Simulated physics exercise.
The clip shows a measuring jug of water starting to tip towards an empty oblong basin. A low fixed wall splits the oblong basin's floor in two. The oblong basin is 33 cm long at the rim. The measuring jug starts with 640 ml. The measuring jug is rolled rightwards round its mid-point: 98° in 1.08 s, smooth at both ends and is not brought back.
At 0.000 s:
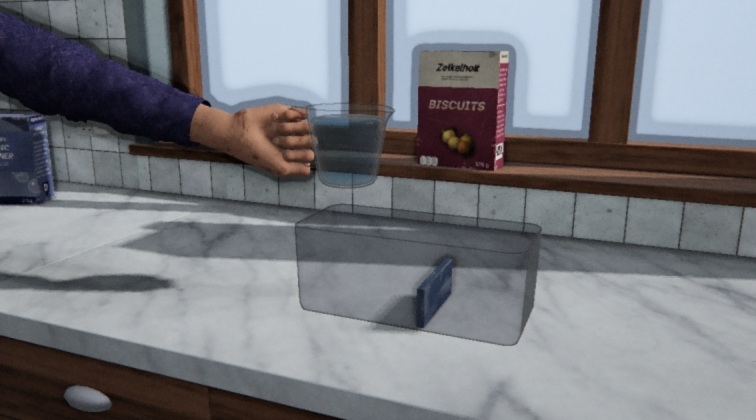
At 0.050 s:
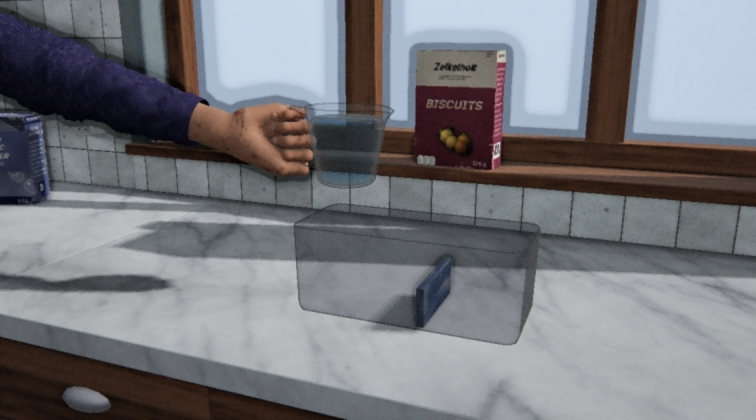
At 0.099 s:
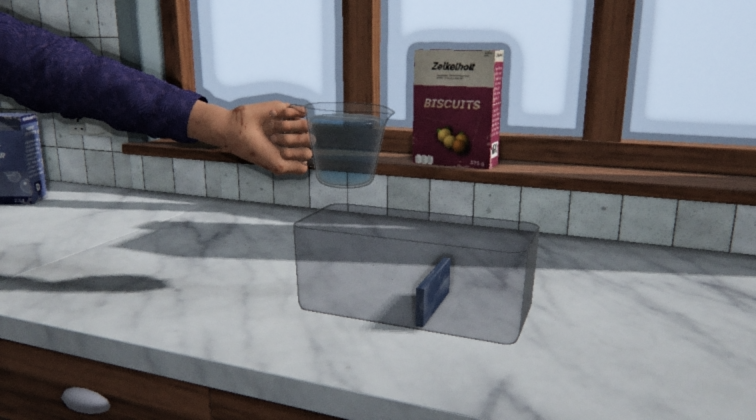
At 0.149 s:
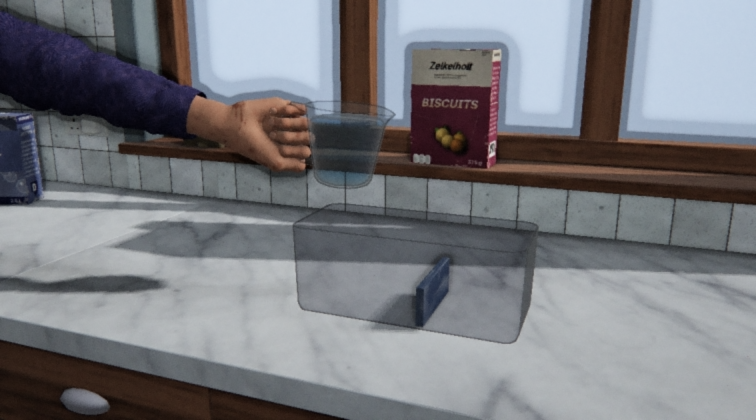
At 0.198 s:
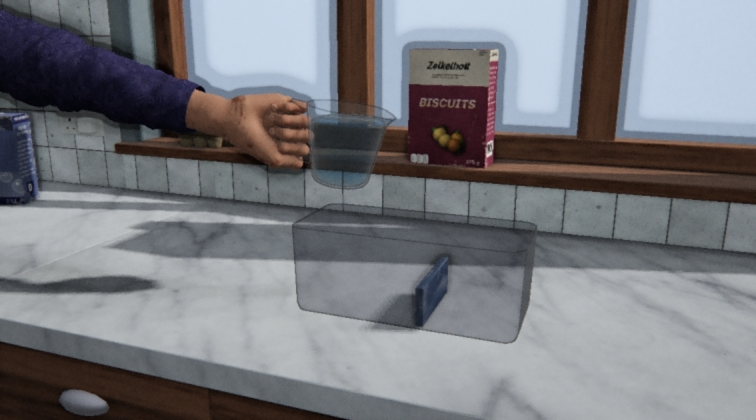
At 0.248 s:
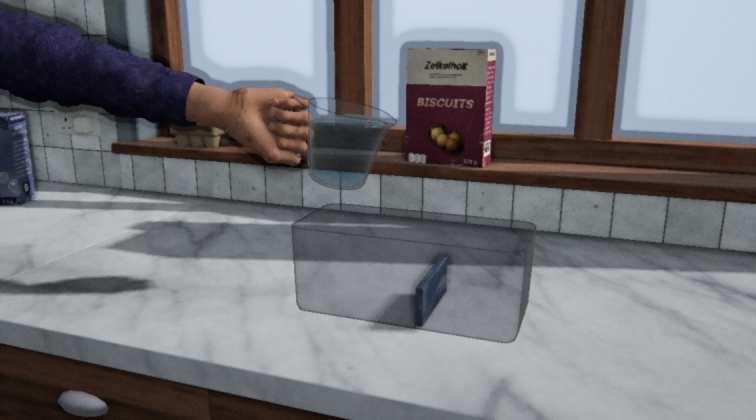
In this clip, a hand in a purple sleeve holds a clear jug of water above an empty transparent oblong basin on a marble counter, then tilts it slightly rightwards while a biscuit box stands on the windowsill behind.
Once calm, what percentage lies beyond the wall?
The far part has some 41 per cent.
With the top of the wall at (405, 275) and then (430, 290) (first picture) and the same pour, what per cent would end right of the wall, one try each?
First 95, then 65 per cent.
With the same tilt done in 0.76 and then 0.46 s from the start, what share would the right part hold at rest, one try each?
First 30, then 20 per cent.
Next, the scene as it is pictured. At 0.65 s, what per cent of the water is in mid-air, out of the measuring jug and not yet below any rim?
About 18 per cent.
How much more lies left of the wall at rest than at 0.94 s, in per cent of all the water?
About 28 per cent.
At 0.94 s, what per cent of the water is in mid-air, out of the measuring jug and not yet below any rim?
About 12 per cent.
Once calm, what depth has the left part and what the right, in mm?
Left about 14 mm, right about 16 mm.
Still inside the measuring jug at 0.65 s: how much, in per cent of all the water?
Near 72 in a hundred.
By 0.65 s the tilt is 64° and 71 per cent is still to pour, 3 is left of the wall and 7 right of it.
By 0.94 s the tilt is 94° and 19 per cent is still to pour, 29 is left of the wall and 39 right of it.
By 1.25 s the tilt is 98° and 1 per cent is still to pour, 57 is left of the wall and 40 right of it.
By 1.58 s the tilt is 98° and 0 per cent is still to pour, 58 is left of the wall and 41 right of it.
At rest 58 per cent lies left of the wall, 41 right of it and 1 outside.
